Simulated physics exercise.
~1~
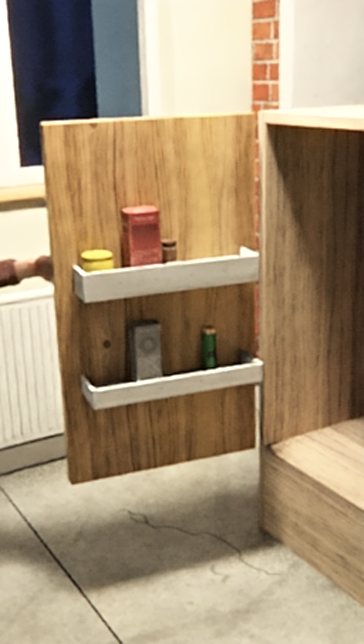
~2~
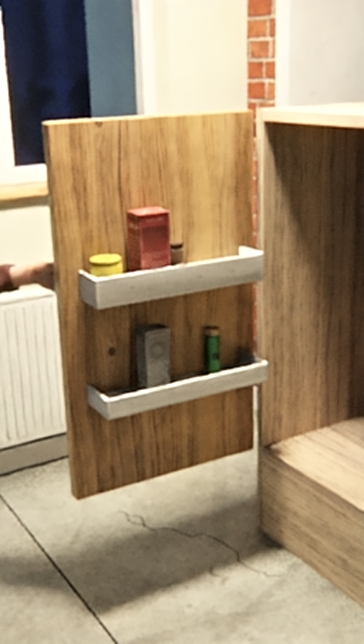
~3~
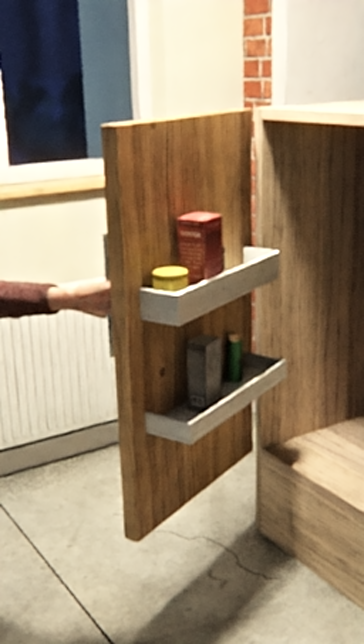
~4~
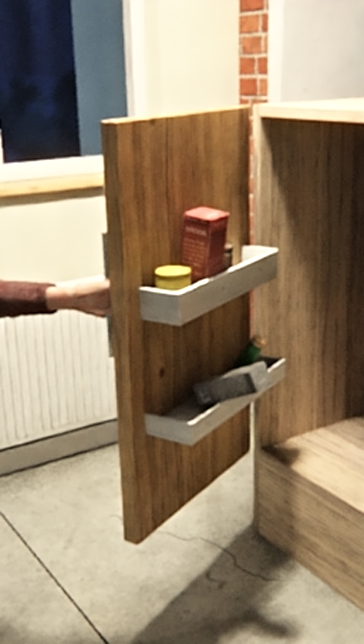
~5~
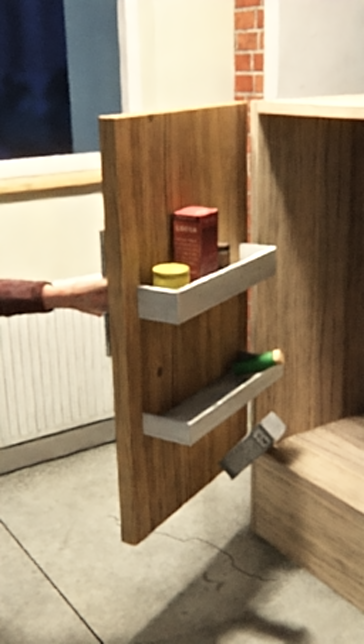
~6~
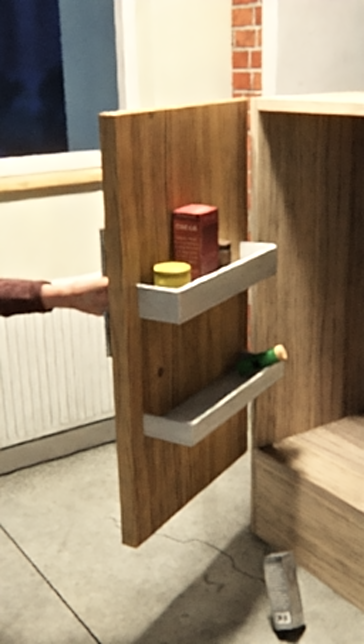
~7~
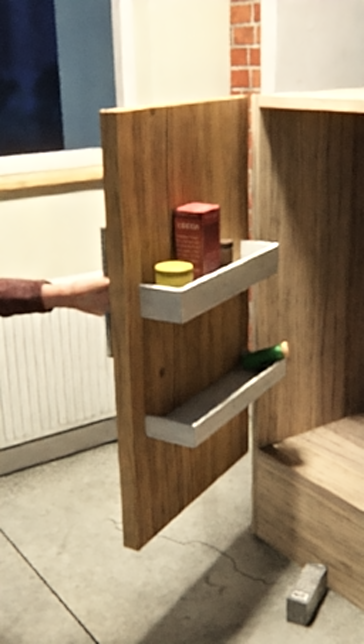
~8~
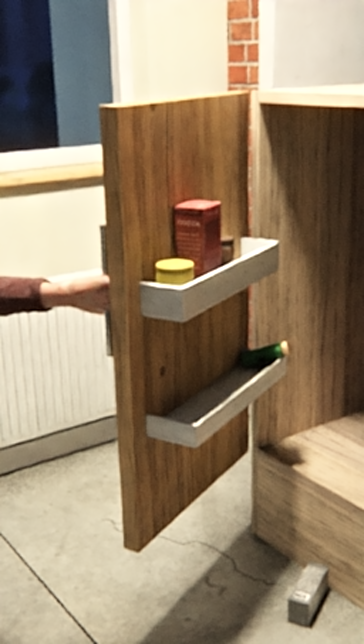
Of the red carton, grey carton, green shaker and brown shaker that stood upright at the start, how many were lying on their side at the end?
Two of them were. The green shaker lay on its side in the lower rack, and the grey carton lay on its side on the floor.
